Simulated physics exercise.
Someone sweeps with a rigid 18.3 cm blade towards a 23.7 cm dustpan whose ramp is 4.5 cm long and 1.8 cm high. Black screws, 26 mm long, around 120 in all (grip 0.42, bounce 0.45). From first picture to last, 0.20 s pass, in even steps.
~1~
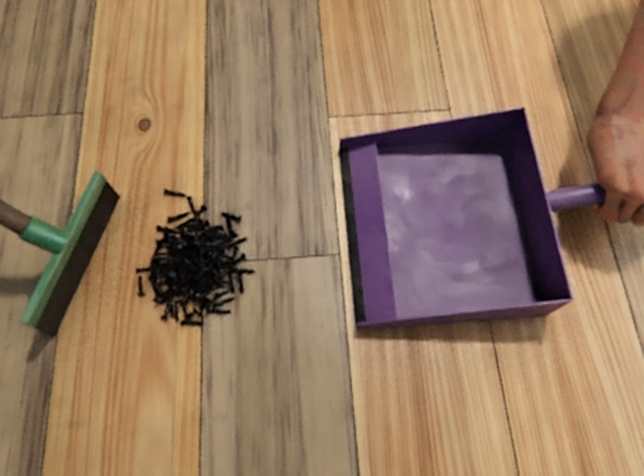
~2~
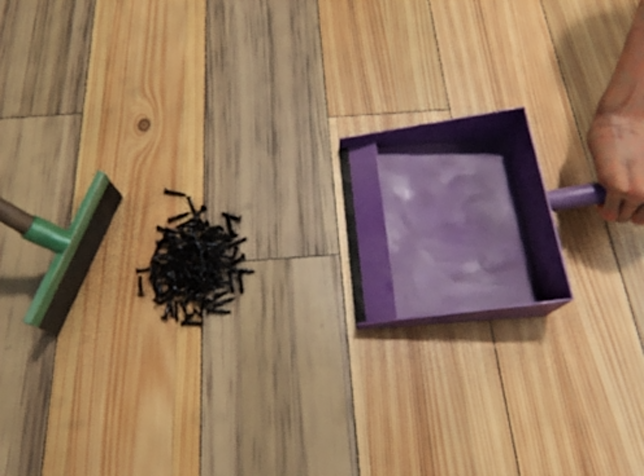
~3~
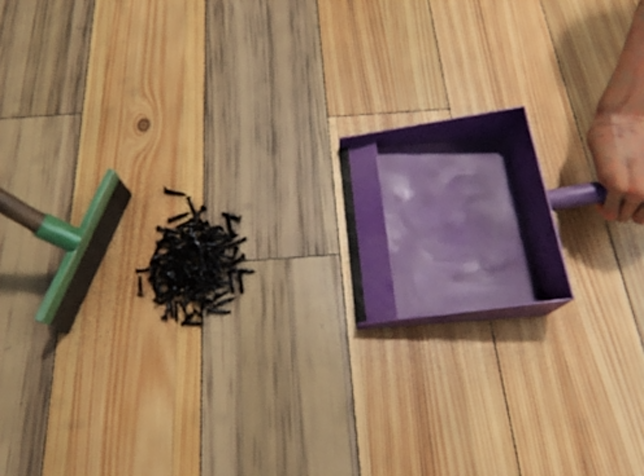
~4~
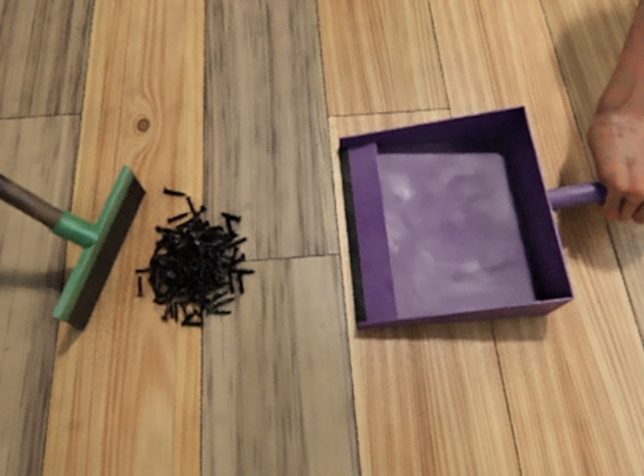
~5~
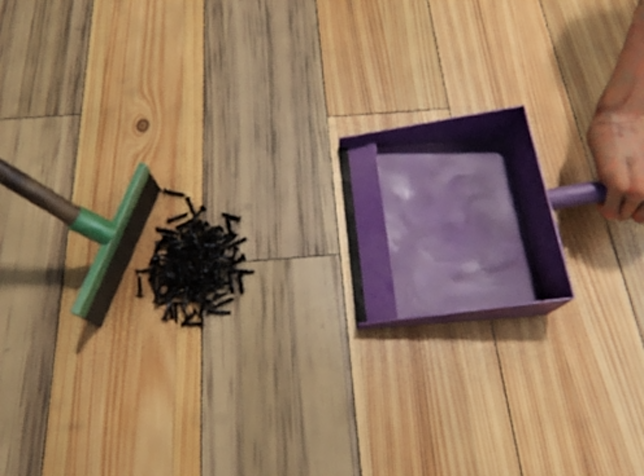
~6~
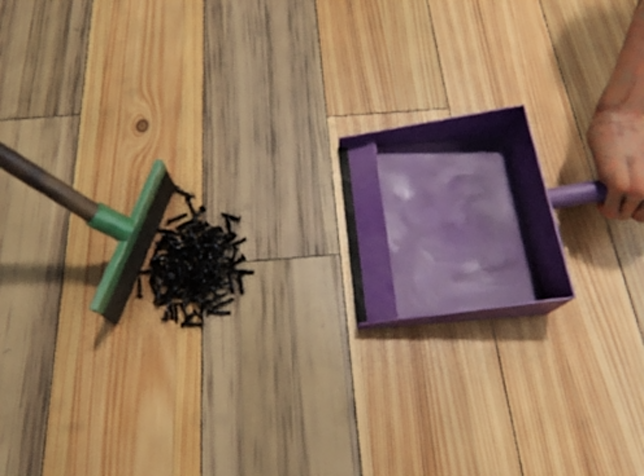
A green-edged sweeping blade slid slowly rightward across the wooden floor until it met the near edge of a pile of black screws, barely disturbing them, while a hand held a purple dustpan still.
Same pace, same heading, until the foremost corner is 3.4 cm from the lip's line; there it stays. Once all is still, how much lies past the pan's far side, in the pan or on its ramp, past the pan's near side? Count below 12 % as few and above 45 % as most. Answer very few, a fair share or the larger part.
Far side very few, pan very few, near side very few.
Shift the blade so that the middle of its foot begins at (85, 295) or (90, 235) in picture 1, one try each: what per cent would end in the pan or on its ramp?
About 0 and 0 per cent.
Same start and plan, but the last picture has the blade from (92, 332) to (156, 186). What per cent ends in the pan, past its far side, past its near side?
Pan 5, far 0, near 15.
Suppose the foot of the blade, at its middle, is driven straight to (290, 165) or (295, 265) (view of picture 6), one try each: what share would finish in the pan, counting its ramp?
Some 0 and 0 per cent.
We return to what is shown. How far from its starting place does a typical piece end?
About 14 cm.
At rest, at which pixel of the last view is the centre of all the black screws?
Around (309, 263).
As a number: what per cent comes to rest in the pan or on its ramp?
Roughly 0 per cent.
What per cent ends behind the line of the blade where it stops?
About 20 per cent.
Then, 0.20 s after the last picture, middle of the blade 15 cm from the lip; 0 % over the lip, far side 0 %, near side 0 %.
Then, 0.33 s after the last picture, middle of the blade 9 cm from the lip; 0 % over the lip, far side 0 %, near side 5 %.
Then, 0.59 s after the last picture, middle of the blade 7 cm from the lip; 0 % over the lip, far side 0 %, near side 5 %.
In the end, far side 0 %, pan 0 %, near side 5 %, in front of the lip or behind the blade 95 %.
